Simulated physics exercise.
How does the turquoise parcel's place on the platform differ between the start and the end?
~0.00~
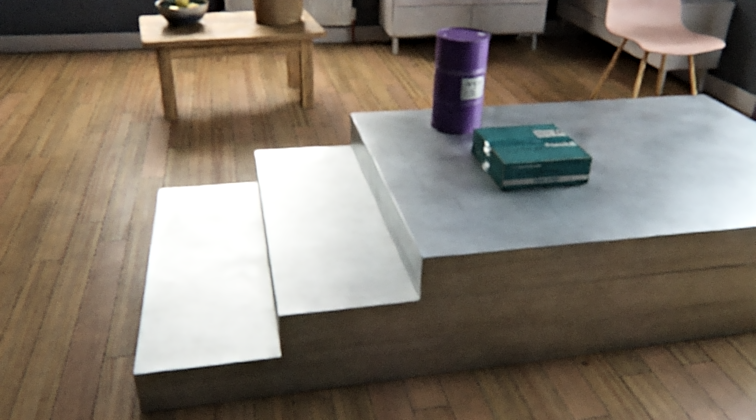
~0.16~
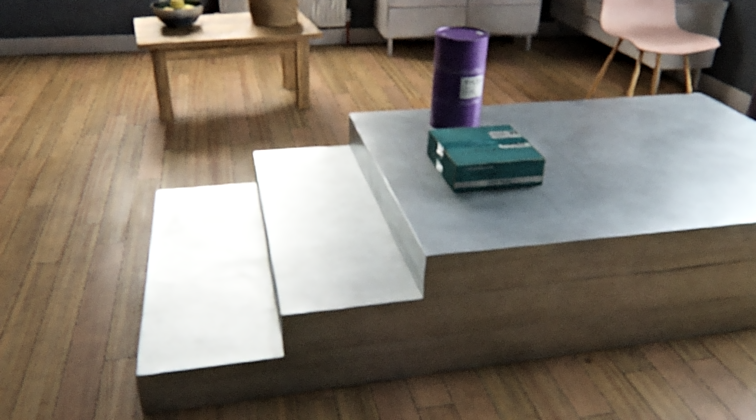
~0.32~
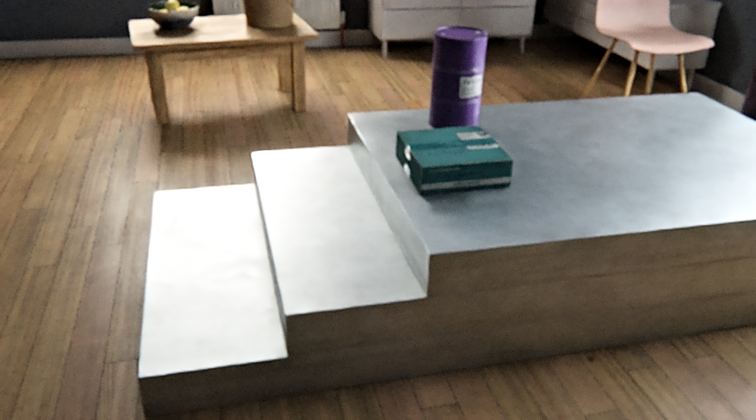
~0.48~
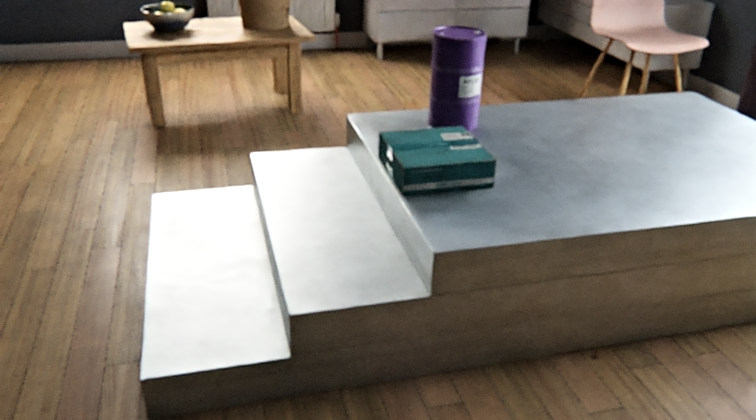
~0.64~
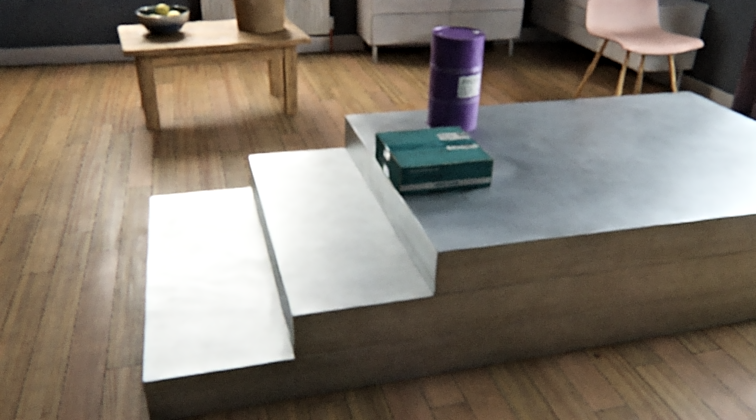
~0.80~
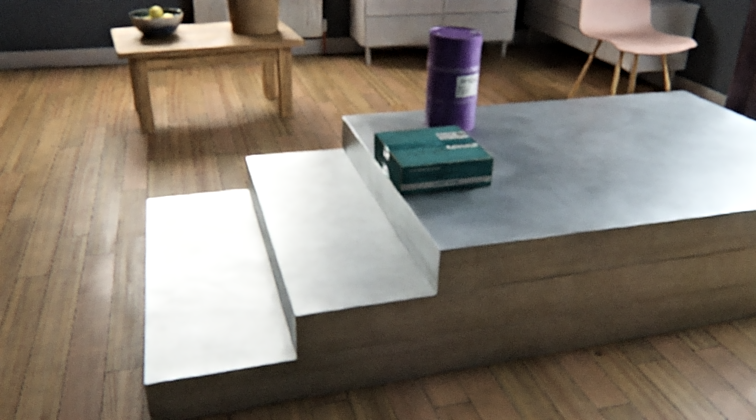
At the start the turquoise parcel sits in front of the purple canister and a little to its right, well away from the steps. By the end it rests farther left, in front and to the left of the canister, close to the edge above the steps.
